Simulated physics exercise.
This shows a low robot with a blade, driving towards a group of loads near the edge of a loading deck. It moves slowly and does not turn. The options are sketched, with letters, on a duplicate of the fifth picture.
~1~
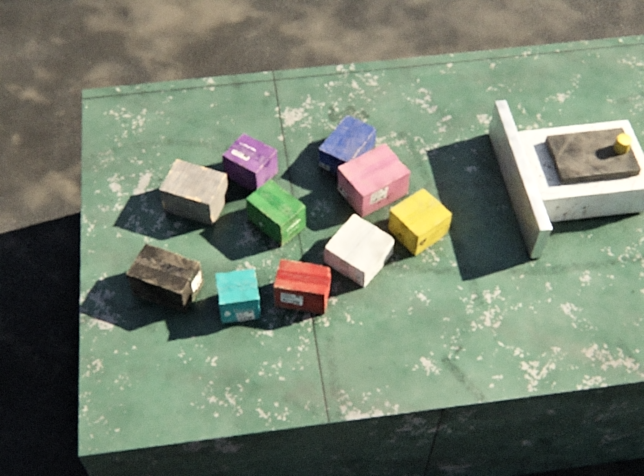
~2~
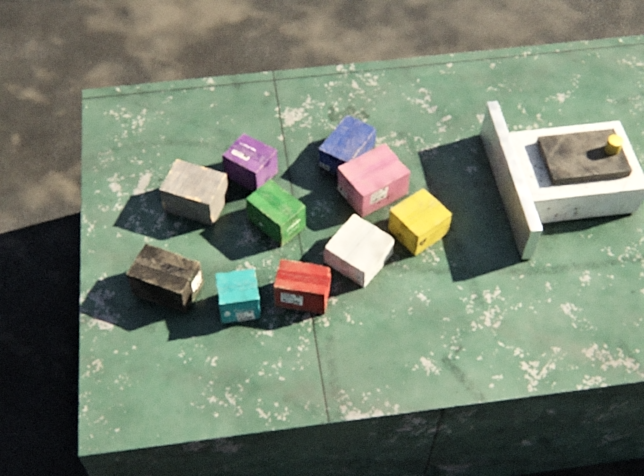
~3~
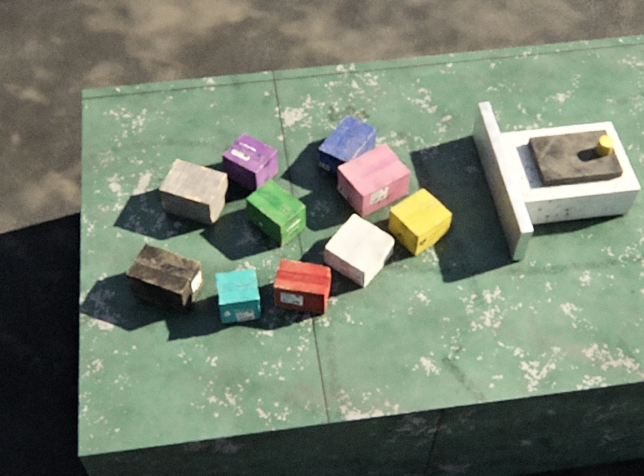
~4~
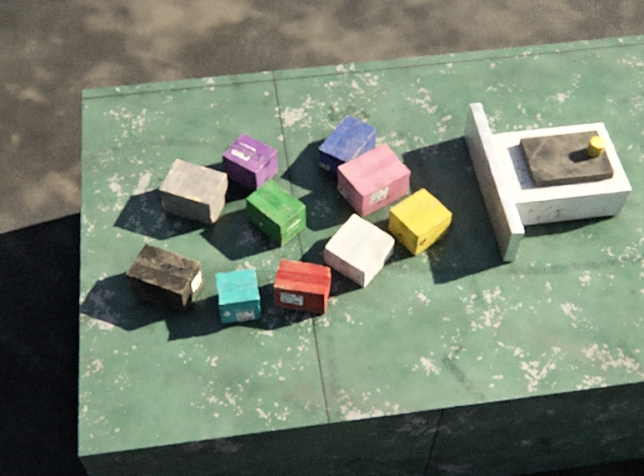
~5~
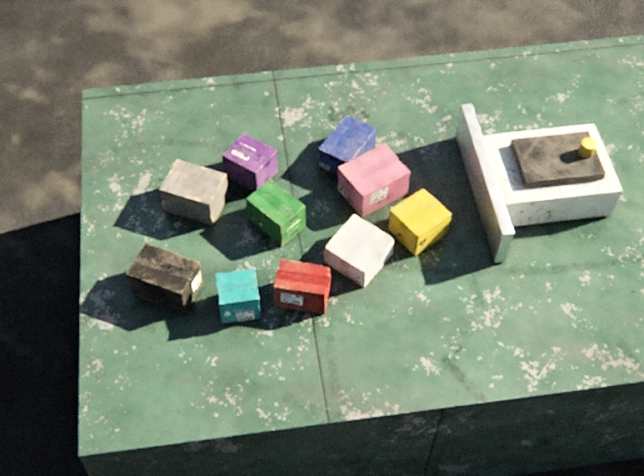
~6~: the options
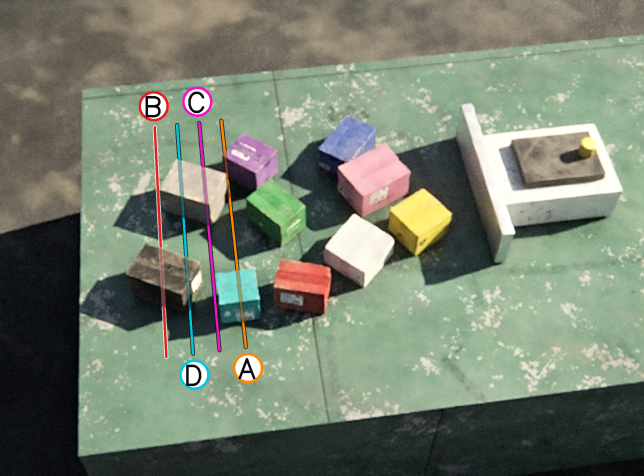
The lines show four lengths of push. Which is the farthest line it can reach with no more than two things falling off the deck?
It can go as far as B.
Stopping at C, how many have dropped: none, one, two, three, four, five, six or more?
The count is none.
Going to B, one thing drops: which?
The grey crate.
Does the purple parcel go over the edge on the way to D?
By then, no.
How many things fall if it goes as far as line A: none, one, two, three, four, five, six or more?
By then, none.
On the marked copy, A at (232, 224); B at (160, 232); C at (208, 226); D at (184, 229).
Taking B. A third of the way, robot (438, 171); blue box (319, 144); white box (333, 260).
Two thirds of the way, robot (322, 184); grey crate (161, 186); green box (179, 226).
When it is over, robot (228, 194); grey crate over the edge; black box (76, 299); one fallen.
As for the rest, A is within the limit but short; C is within the limit but short; D is within the limit but short.
